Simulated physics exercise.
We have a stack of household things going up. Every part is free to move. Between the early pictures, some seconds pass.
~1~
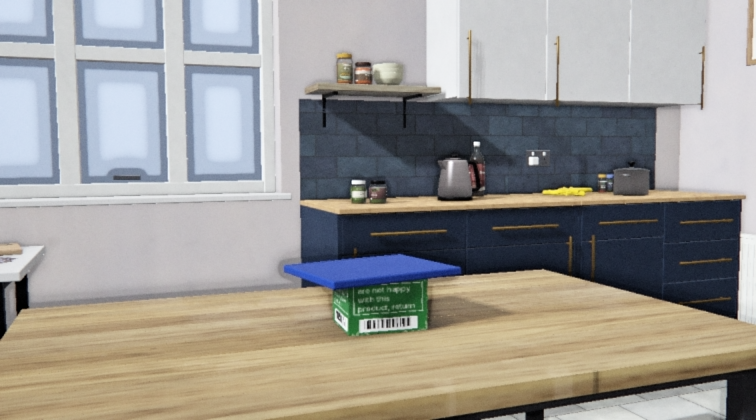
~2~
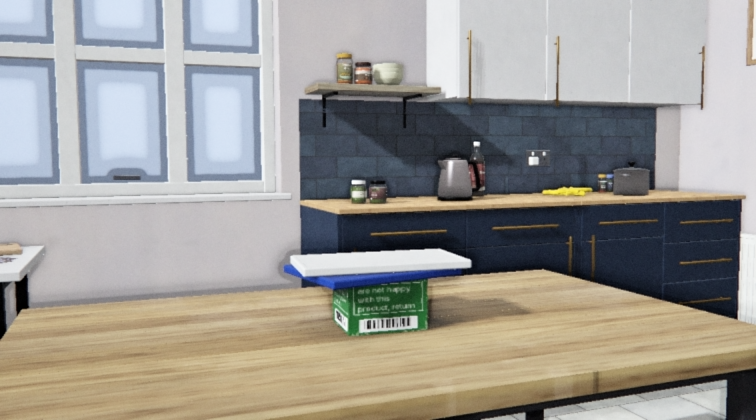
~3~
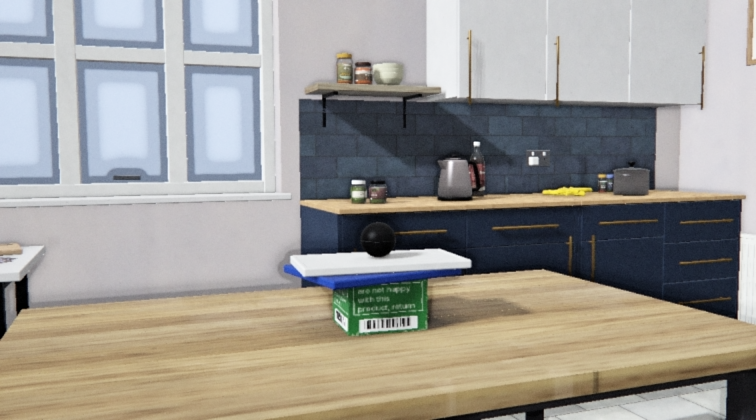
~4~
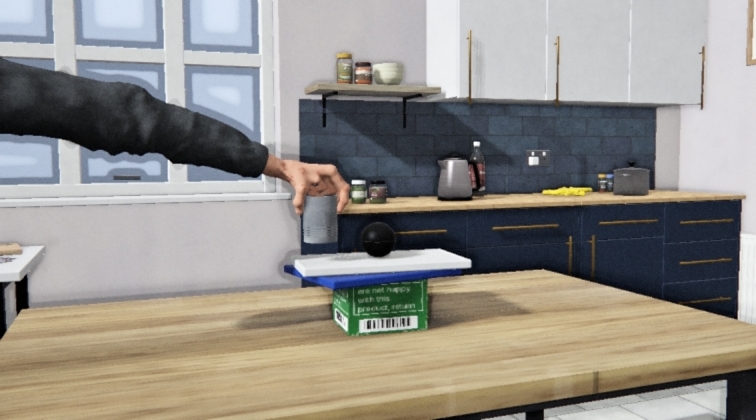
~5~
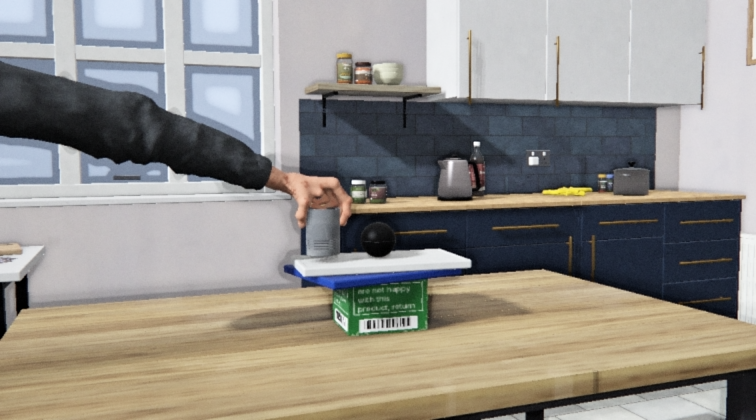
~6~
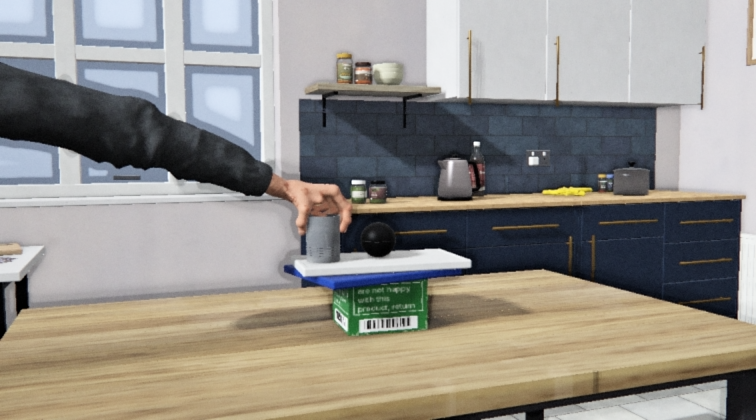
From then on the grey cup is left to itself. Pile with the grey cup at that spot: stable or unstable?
Nothing topples.
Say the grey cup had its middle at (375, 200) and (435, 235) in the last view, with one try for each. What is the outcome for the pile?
Result of try one: The pile tips over; result of try two: The pile remains stable.
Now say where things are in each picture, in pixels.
The last thing is not in view yet, in the first frame.
The last thing is not in view yet; green box (379, 300), in the second frame.
The last thing is not in view yet; white tray (378, 262), in the third frame.
Still above its spot; grey cup (321, 219); green box (379, 300), in the fourth frame.
Still above its spot; grey cup (323, 231); white tray (378, 262), in the fifth frame.
Set down, still held; grey cup (323, 238); green box (379, 300), in the sixth frame.
Then, 0.30 s later than the last frame, all is still.
Then, 0.90 s later than the last frame, grey cup resting near (323, 239).
When it is over, all 5 as before. End places, in pixels of the last picture, grey cup near (323, 239). The pile keeps its balance.
